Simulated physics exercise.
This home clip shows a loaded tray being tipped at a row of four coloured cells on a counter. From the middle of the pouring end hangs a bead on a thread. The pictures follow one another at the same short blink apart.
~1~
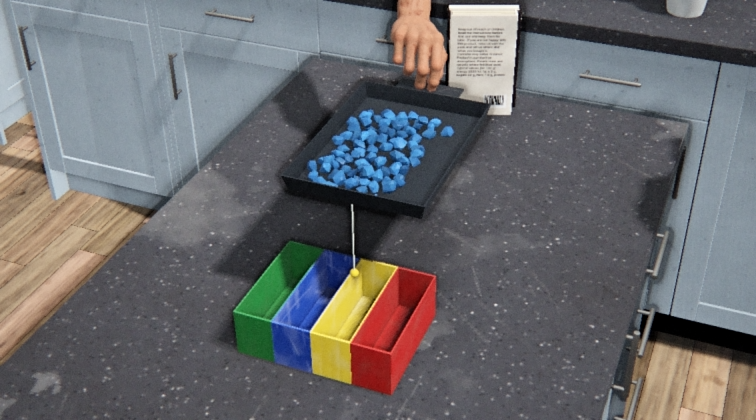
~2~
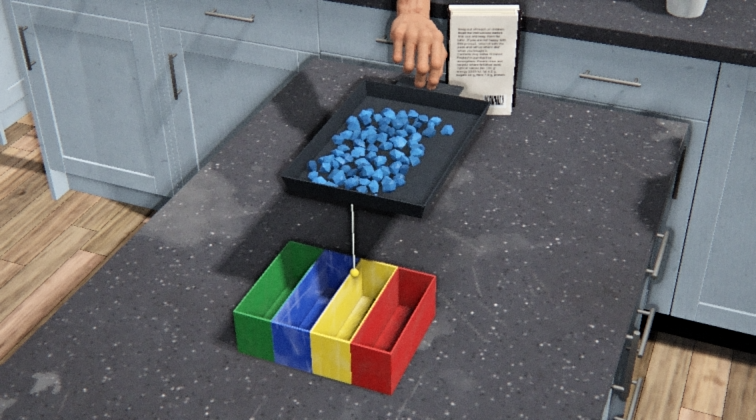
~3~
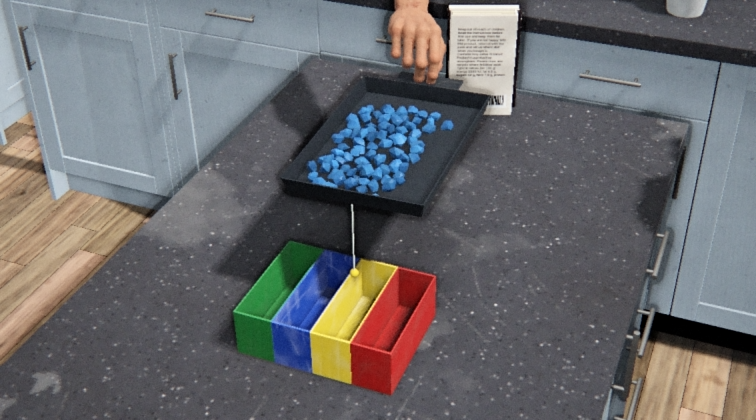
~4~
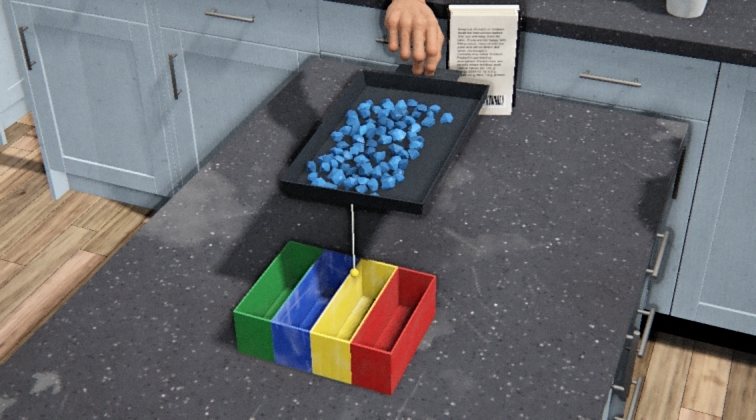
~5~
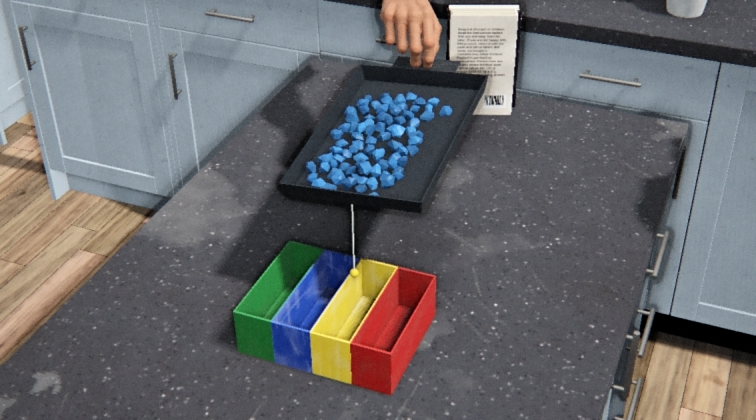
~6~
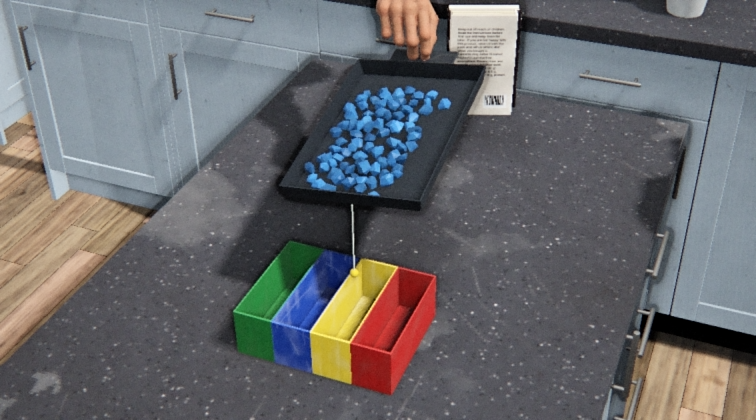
On a dark kitchen counter, a hand holds a black tray of blue stones behind a row of green, blue, yellow and red compartments, a bead hanging from the tray's near edge. The tray starts out level across that edge, then the hand gradually tilts it slightly, its left corner lowest.
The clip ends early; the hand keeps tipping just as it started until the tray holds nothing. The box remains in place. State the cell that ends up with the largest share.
It is the green cell.
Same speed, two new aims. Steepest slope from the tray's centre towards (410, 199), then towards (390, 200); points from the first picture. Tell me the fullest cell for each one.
The cell in red, then the red one.
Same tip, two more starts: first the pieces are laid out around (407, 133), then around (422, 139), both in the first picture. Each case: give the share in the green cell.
The first gives 70 %, the second 70 %.
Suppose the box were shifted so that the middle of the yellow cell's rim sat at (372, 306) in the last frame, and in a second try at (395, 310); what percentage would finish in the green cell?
The first try gives 50 per cent, the second 20 per cent.
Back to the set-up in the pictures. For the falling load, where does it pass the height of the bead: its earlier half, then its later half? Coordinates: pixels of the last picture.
I'd say close to (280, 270) at first and close to (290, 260) later on.
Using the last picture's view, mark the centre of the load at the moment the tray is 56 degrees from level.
Near (334, 141).
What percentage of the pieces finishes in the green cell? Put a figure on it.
Around 70 in every hundred pieces.
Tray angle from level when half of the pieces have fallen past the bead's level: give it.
Somewhere around 90 degrees.
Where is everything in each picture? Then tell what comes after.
Corners of the pouring end near (287, 174) and (421, 203), level; middle of the load near (373, 149), aquarium stones; bead on its thread near (354, 273); green cell near (254, 333); blue cell near (292, 343); yellow cell near (331, 354); red cell near (371, 365), in the first frame.
Corners of the pouring end near (287, 174) and (421, 203), level; middle of the load near (372, 149), in the second frame.
Corners of the pouring end near (287, 176) and (421, 202), tipped barely, lowest at the left corner; middle of the load near (372, 146), in the third frame.
Corners of the pouring end near (286, 178) and (420, 200), tipped a little, lowest at the left corner; middle of the load near (372, 143), in the fourth frame.
Corners of the pouring end near (286, 181) and (418, 199), tipped a little, lowest at the left corner; middle of the load near (371, 140), in the fifth frame.
Corners of the pouring end near (285, 183) and (417, 197), tipped a little, lowest at the left corner; middle of the load near (368, 148); green cell near (254, 333); blue cell near (292, 343); yellow cell near (331, 354); red cell near (371, 365), in the sixth frame.
Shortly afterwards, tray tipped steeply; the whole lot on the tray.
Next, tray tipped right over; near a quarter on the tray; near half in the green cell; a little in the blue cell; near a quarter falling or outside the box.
Some moments later, tray tipped past a quarter turn; near two thirds in the green cell; near a quarter in the blue cell; a little falling or outside the box.
In the end, tray tipped past a quarter turn; near two thirds in the green cell; near a quarter in the blue cell; none at all in the red cell; none at all in the yellow cell; a little outside the box.
